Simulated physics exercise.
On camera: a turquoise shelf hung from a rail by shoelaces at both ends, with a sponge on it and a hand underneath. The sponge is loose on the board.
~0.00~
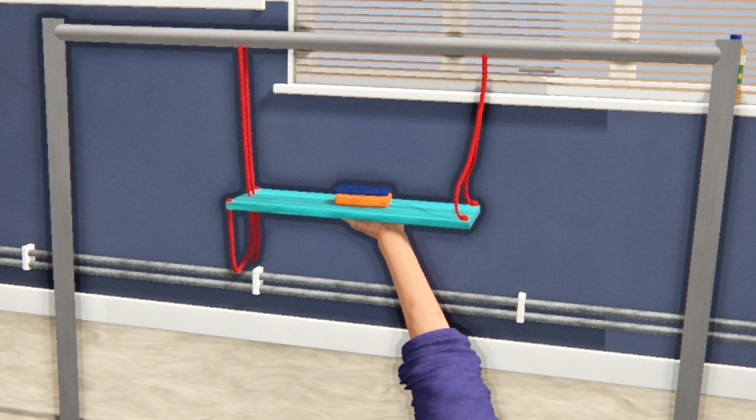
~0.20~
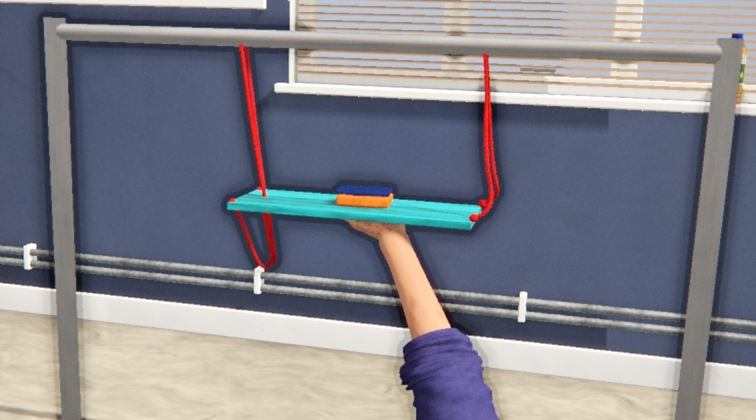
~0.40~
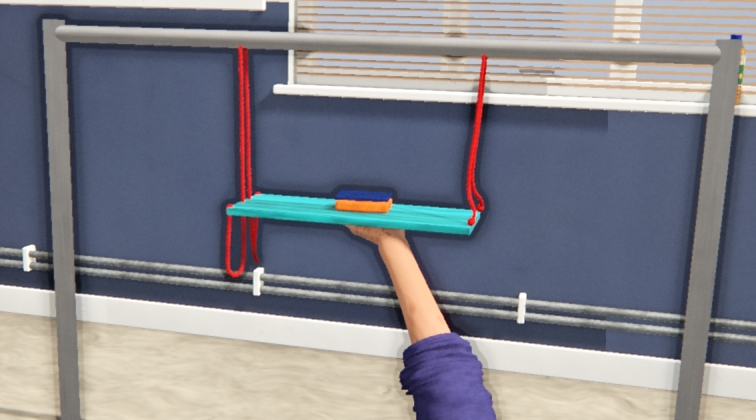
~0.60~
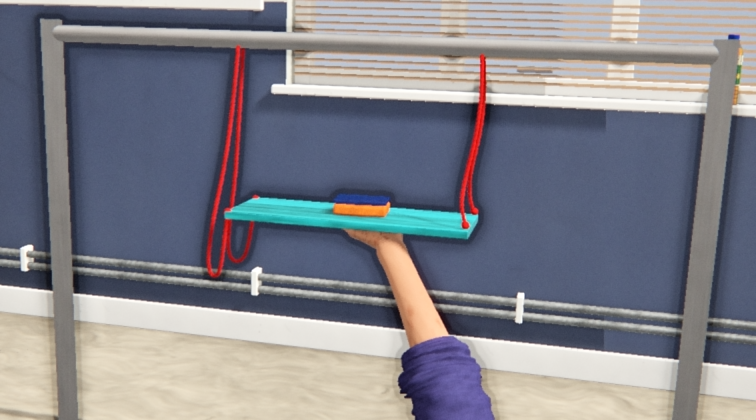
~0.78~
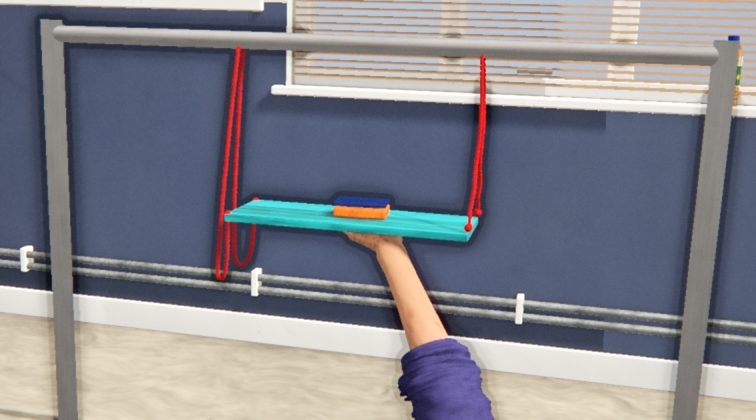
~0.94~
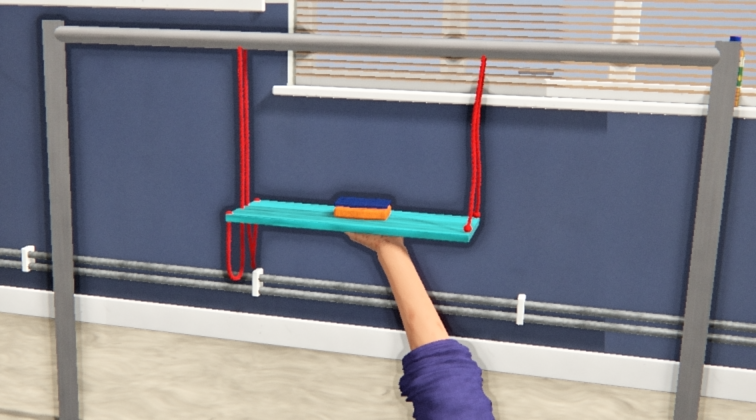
In a room with a dark blue wall, pale lower wall, pipes and a blind-covered window, seen from the front and slightly above, a grey metal frame stands across the view. A turquoise board hangs from its rail on red laces, an orange-and-blue sponge on top and a purple-sleeved hand beneath. The board and sponge sink very slightly with the hand under them, while the slack left loop and right laces sway.
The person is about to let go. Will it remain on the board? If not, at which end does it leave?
In the end the sponge slides off to the left.
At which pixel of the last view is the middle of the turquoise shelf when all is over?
At about (378, 292).
After 1.36 s, board tipped 18° down to the left; sponge sliding near (308, 254).
After 1.90 s, board tipped 39° down to the left; sponge on the floor.
After 2.42 s, board tipped 38° down to the left; sponge on the floor.
At rest, board tipped 38° down to the left; sponge on the floor. The sponge falls from the left end.
